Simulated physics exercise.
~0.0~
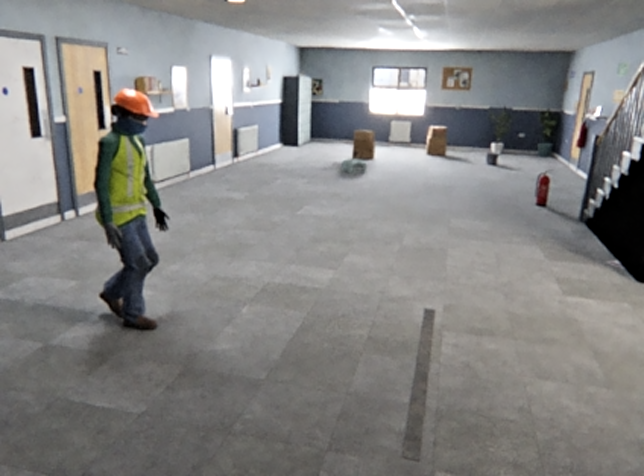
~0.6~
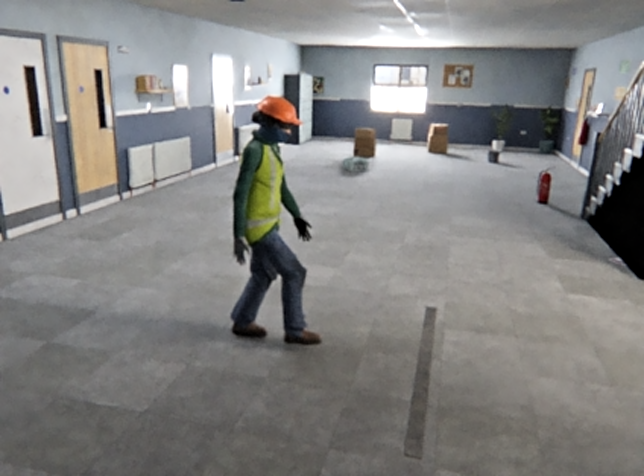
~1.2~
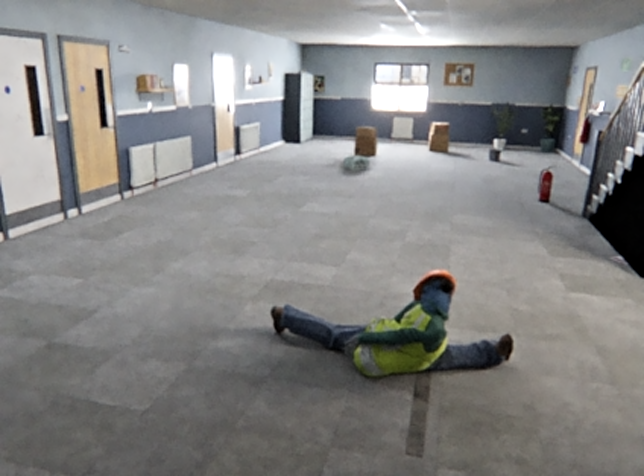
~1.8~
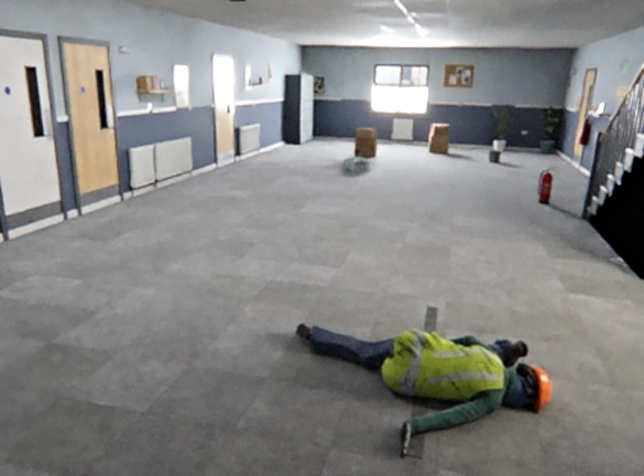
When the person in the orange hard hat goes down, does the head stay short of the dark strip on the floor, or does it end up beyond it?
The head ends up beyond the dark strip, on its right side, with the legs stretched out to the left.
